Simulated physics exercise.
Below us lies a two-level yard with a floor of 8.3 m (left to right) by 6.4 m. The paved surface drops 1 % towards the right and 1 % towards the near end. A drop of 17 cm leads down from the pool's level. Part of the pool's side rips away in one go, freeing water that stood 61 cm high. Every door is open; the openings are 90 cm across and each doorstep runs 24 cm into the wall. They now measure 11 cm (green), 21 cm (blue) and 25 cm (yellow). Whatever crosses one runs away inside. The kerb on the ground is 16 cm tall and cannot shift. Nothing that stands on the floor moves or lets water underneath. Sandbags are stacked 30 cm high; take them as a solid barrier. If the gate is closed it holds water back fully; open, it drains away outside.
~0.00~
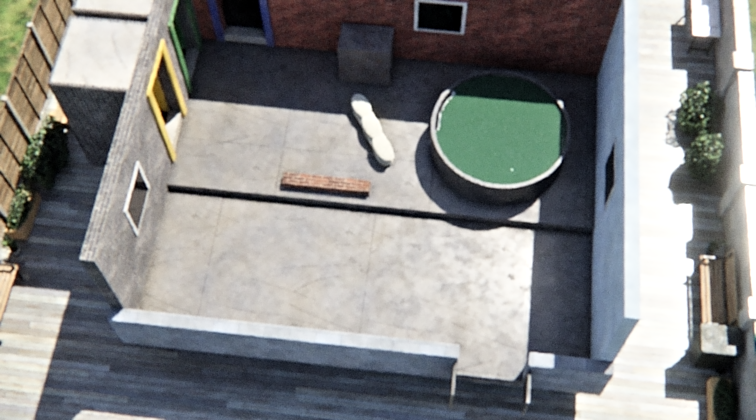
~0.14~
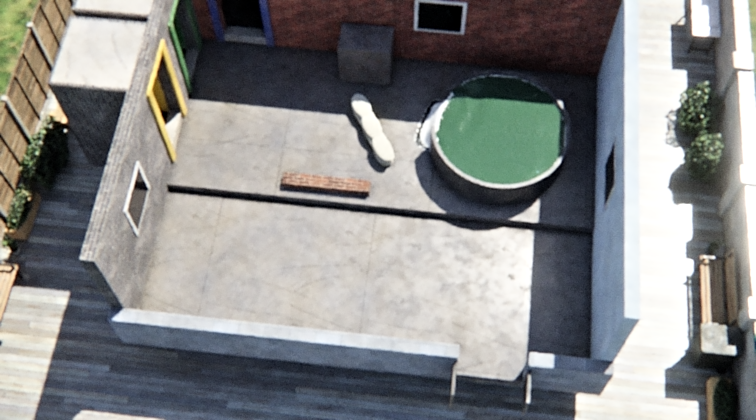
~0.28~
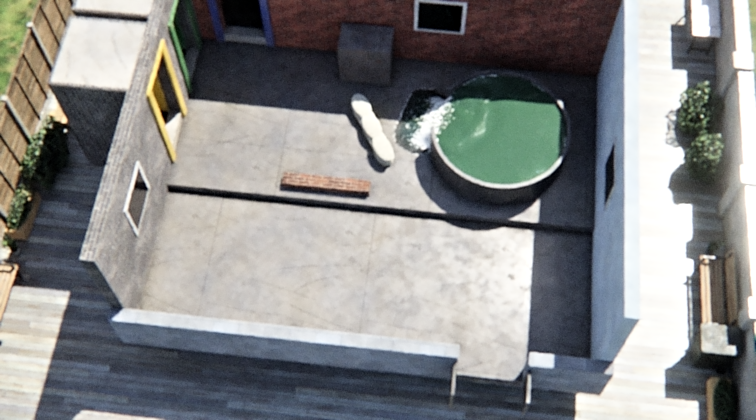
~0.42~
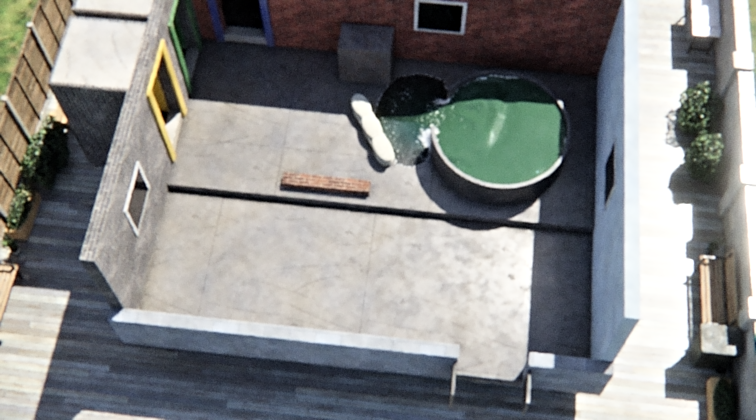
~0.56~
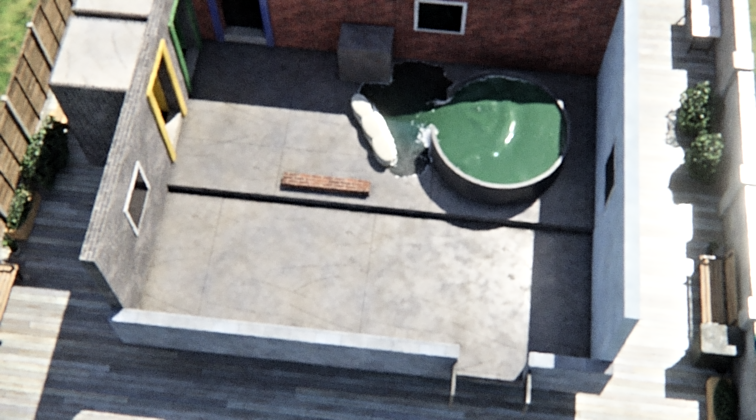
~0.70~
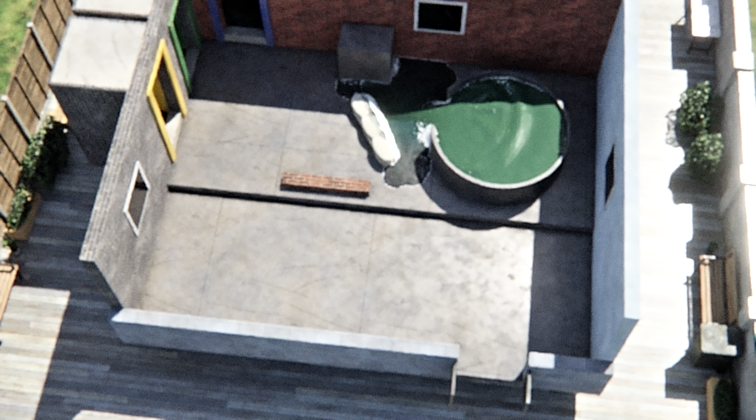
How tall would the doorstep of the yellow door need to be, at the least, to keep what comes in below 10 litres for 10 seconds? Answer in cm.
Some 7.5 cm above the ground.
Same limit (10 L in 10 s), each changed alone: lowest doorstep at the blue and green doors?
Roughly 5.5 cm at blue and 10.0 cm at green.
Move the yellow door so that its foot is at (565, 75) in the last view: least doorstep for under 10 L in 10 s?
About 14.0 cm.
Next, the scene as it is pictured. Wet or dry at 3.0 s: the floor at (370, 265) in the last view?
It is not reached.
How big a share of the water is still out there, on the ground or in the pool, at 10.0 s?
About 94 per cent.
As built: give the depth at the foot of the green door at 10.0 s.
Some 3.0 cm.
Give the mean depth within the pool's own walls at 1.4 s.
Roughly 48 cm on average.
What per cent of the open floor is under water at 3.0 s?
Some 40 per cent of it.
After 1.4 s water covers 15 % of the floor, deepest (44 cm) near (376, 87); it has not reached the yellow door.
After 3.0 s water covers 40 % of the floor, deepest (32 cm) near (380, 125); 12 cm at the yellow door, 0 litres in over its 25 cm doorstep.
After 10.0 s water covers 85 % of the floor, deepest (14 cm) near (590, 376); 4 cm at the yellow door, 0 litres in over its 25 cm doorstep.
At the yellow door as built, the water arrived by 2.6 s and peaked near 12 cm at 3.0 s.
With a doorstep of 7 cm, 14 litres would have come in within the 10 s; with 9.5 cm, 3 litres. So under 10 litres takes about 7.5 cm.
